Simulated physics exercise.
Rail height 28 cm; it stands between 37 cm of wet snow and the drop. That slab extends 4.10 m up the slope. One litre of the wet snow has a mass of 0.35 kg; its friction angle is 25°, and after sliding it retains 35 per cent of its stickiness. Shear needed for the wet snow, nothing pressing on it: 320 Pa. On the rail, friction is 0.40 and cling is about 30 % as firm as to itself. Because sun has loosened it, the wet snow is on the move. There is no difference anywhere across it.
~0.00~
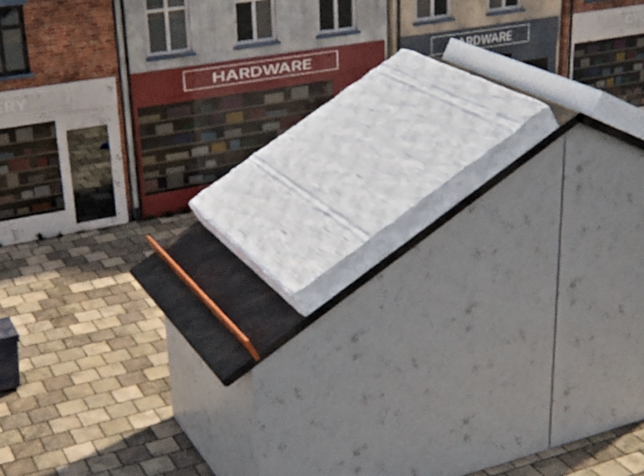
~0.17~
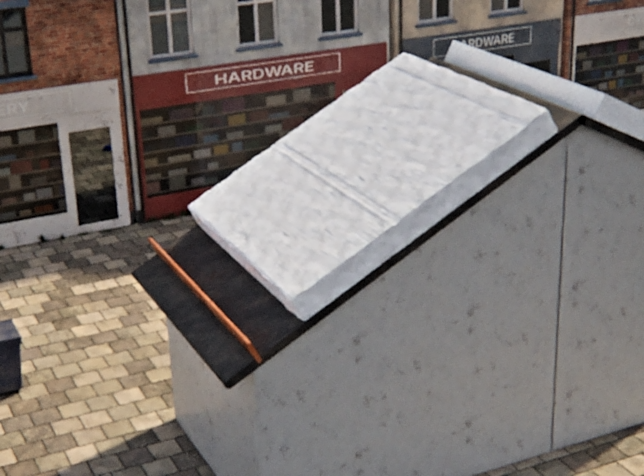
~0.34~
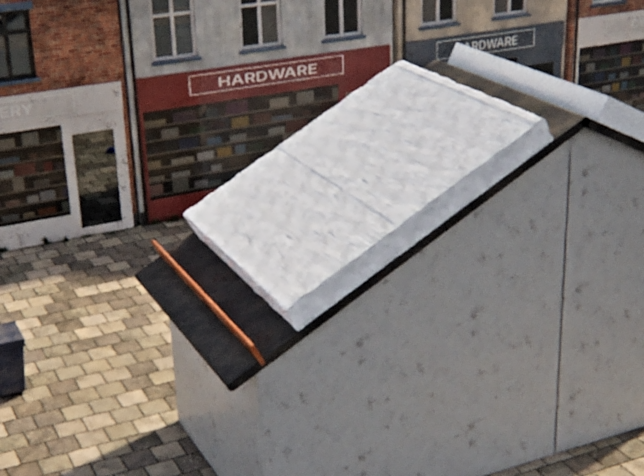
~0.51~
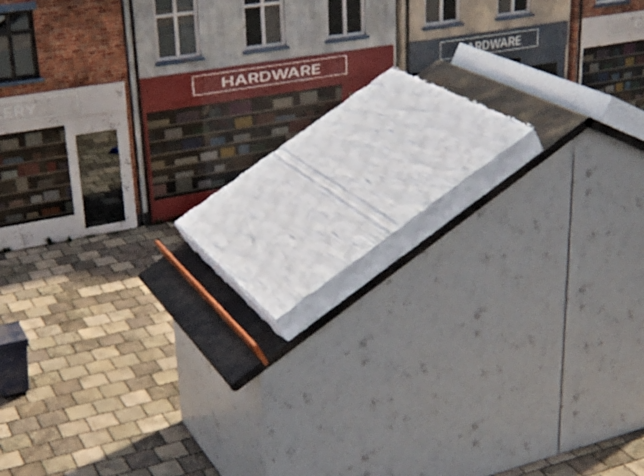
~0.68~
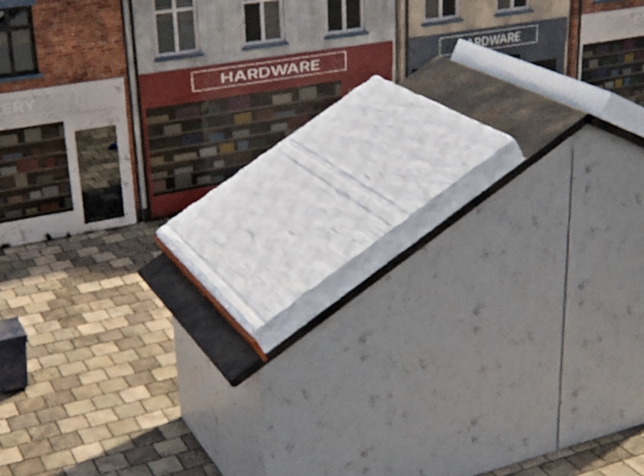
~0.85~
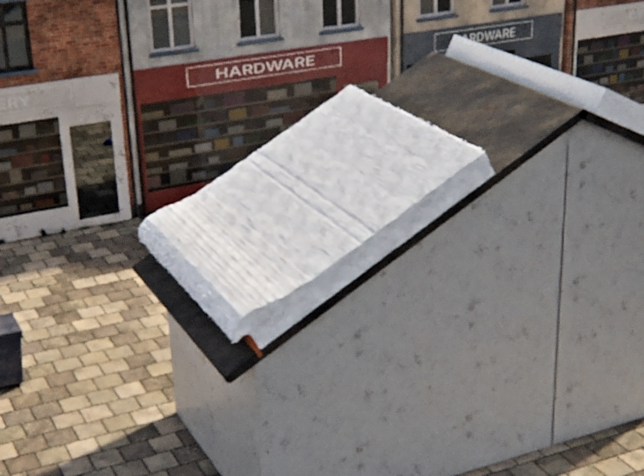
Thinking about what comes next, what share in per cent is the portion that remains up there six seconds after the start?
It should be roughly 36 %.
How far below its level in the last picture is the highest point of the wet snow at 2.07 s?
I'd put it at close to 1.1 m.
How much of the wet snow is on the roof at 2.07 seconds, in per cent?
Roughly 50 percent.
By 1.41 s, 81 % of the snow is on the roof.
By 2.07 s, 51 % of the snow is on the roof.
By 2.74 s, 39 % of the snow is on the roof.
By 3.40 s, 36 % of the snow is on the roof.
By 6.00 s, at the end, 36 % of the snow is on the roof.
